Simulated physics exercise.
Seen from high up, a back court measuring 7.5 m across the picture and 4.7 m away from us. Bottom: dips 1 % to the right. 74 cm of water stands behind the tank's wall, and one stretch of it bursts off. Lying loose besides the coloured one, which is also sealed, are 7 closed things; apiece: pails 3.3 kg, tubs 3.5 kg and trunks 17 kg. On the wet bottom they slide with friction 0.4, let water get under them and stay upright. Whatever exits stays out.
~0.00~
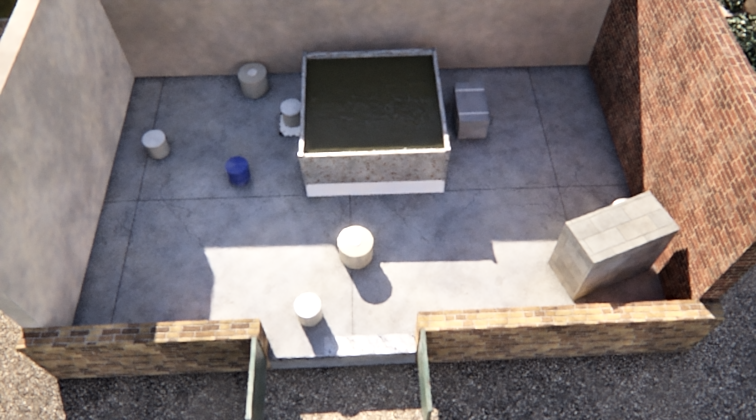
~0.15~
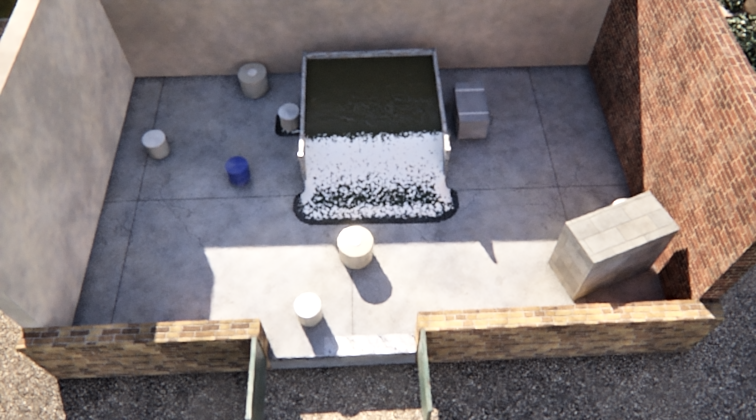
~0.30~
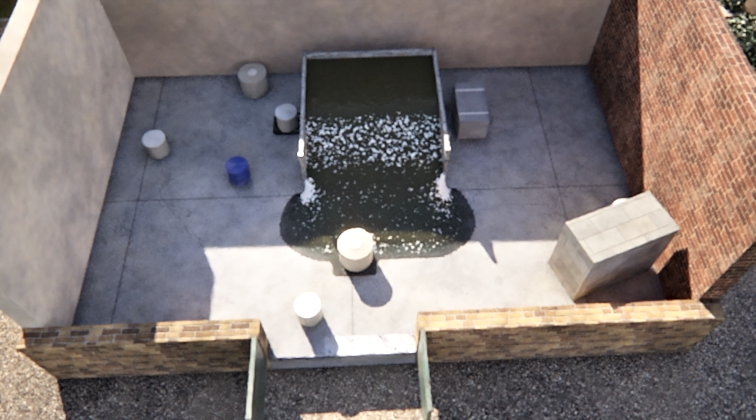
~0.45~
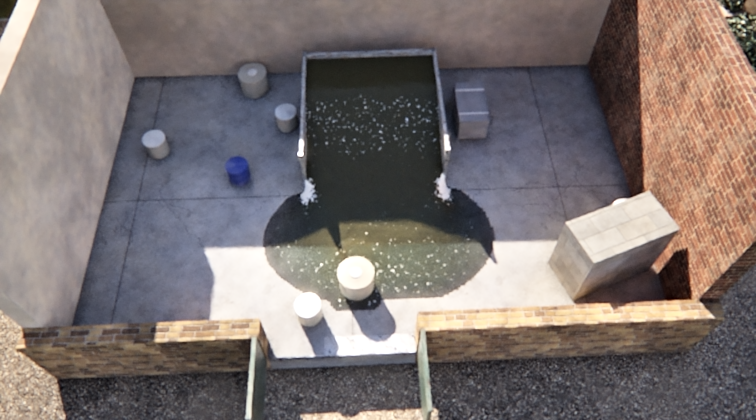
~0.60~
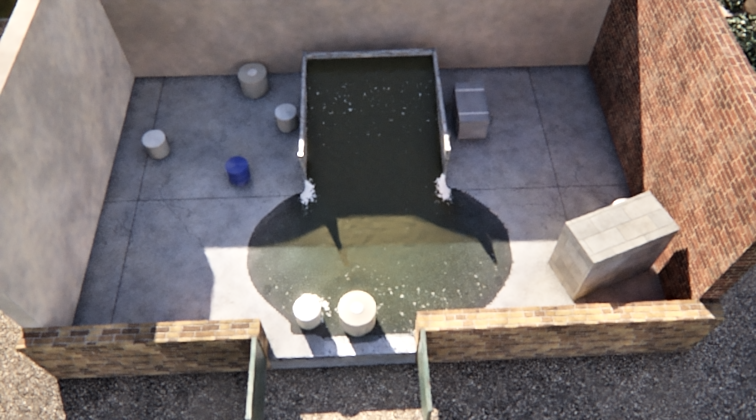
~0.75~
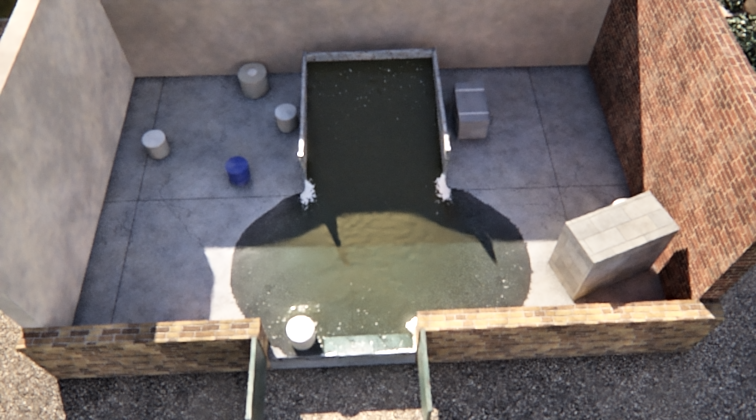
Dark water pours from an opened tank and spreads across the courtyard, pushing pale tubs along.
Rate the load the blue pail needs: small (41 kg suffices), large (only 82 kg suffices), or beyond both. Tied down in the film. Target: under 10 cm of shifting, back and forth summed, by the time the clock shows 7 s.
Small.
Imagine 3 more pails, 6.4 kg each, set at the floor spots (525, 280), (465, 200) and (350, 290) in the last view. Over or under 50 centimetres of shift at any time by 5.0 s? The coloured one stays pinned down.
One after another they come out beyond the mark, within the mark, beyond the mark.
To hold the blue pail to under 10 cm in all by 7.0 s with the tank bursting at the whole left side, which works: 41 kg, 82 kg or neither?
That way round, only the bigger mass holds.
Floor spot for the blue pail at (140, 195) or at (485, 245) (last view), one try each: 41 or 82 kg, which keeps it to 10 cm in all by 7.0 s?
Order kept: Light pick works, light pick works.
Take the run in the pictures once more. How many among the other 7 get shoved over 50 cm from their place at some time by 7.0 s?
I get 4.
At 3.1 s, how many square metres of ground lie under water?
Roughly 20 m2.
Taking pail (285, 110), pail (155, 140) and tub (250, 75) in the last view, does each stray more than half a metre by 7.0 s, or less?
So, going through them in order, it's not beyond, beyond and not beyond.
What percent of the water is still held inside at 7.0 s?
About 52 in a hundred parts of the water.
After 1.4 s the blue pail would be 0 cm from its start with 41 kg and 0 cm from its start with 82 kg; 0 cm of water round it then.
After 3.1 s the blue pail would be 0 cm from its start with 41 kg and 0 cm from its start with 82 kg; 0 cm of water round it then.
After 4.9 s the blue pail would be 0 cm from its start with 41 kg and 0 cm from its start with 82 kg; 1 cm of water round it then.
After 7.0 s the blue pail would be 0 cm from its start with 41 kg and 0 cm from its start with 82 kg; 2 cm of water round it then.
